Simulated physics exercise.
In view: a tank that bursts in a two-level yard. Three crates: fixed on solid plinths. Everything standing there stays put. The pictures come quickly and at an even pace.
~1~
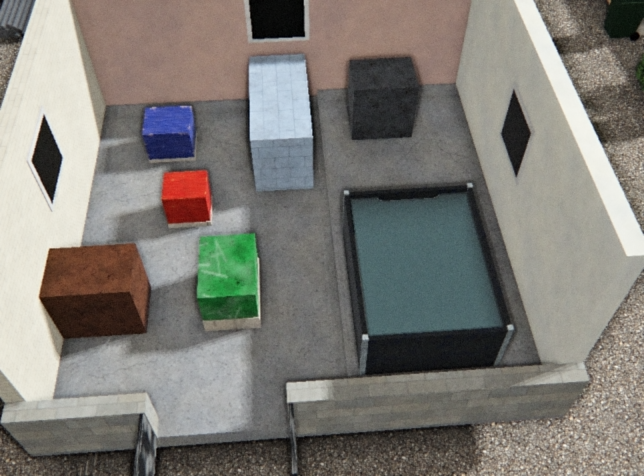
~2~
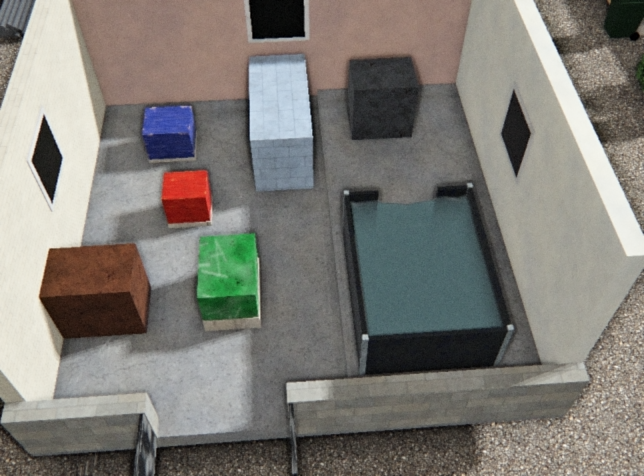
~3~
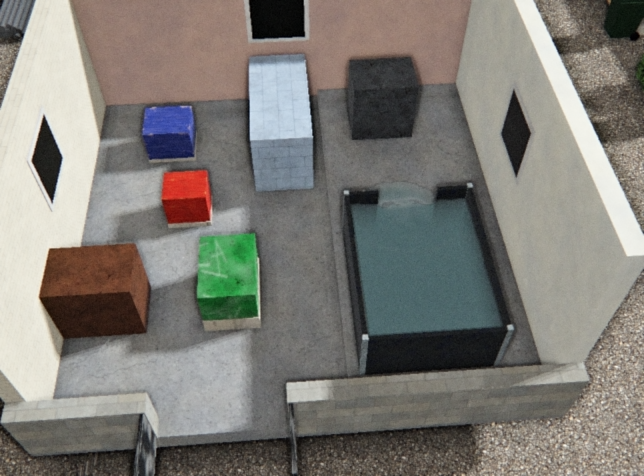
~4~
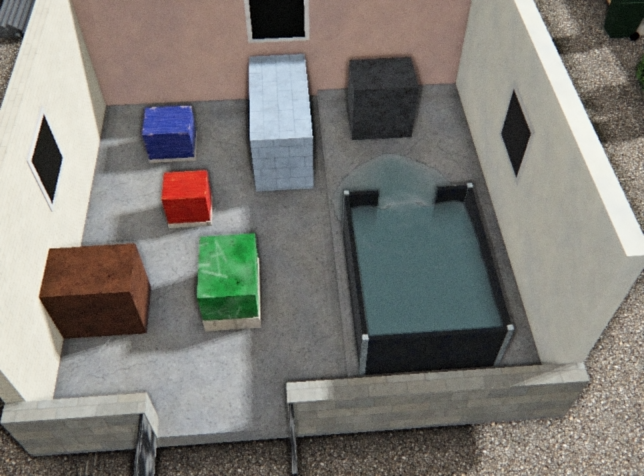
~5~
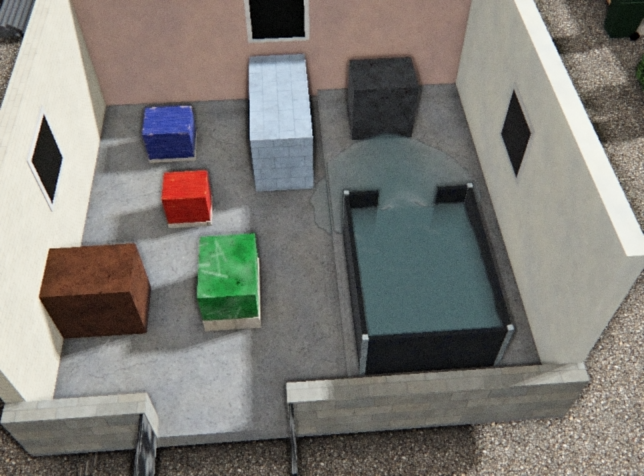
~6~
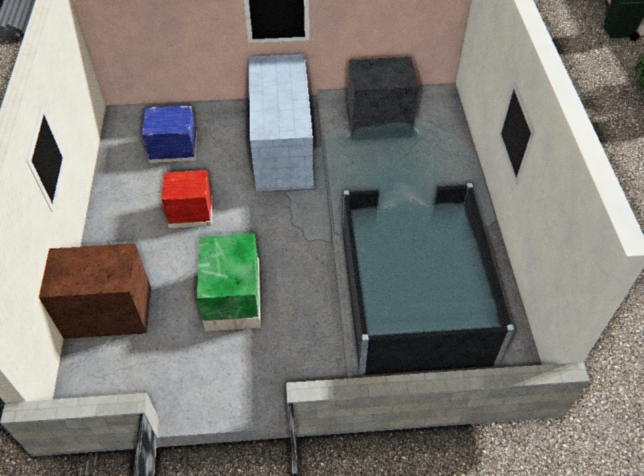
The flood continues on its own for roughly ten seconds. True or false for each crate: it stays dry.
Blue crate: False, it gets wet; green crate: True, it stays dry; red crate: False, it gets wet.
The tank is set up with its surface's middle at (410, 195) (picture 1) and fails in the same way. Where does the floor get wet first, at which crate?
It is the one in green.
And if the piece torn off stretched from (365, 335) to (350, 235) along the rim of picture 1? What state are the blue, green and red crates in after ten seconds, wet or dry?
Blue: Flooded, green: Flooded, red: Flooded.
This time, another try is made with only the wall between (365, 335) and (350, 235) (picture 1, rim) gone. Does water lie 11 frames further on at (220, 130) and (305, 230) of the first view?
I'd expect the first point to be reached and the second point to be reached.
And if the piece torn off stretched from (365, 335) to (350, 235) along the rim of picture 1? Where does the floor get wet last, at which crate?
It's the blue one.
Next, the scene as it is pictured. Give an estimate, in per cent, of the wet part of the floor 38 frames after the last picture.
Around 80 percent.
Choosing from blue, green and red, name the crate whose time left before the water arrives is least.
The red-painted one it is.
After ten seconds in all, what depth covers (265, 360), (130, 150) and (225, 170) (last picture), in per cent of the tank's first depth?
Respectively 8, 8 and 4 per cent.
A moment on, water covers 25 % of the floor; the blue crate not reached, the green crate not reached, the red crate water round its plinth.
Next, water covers 30 % of the floor; the blue crate not reached, the green crate not reached, the red crate water round its plinth.
Then, water covers 50 % of the floor; the blue crate water round its plinth, the green crate water round its plinth, the red crate water round its plinth.
Later, water covers 80 % of the floor; the blue crate water round its plinth, the green crate water round its plinth, the red crate water round its plinth.
In the end, water covers 95 % of the floor; the blue crate was topped, the green crate stayed above the water, the red crate was topped.
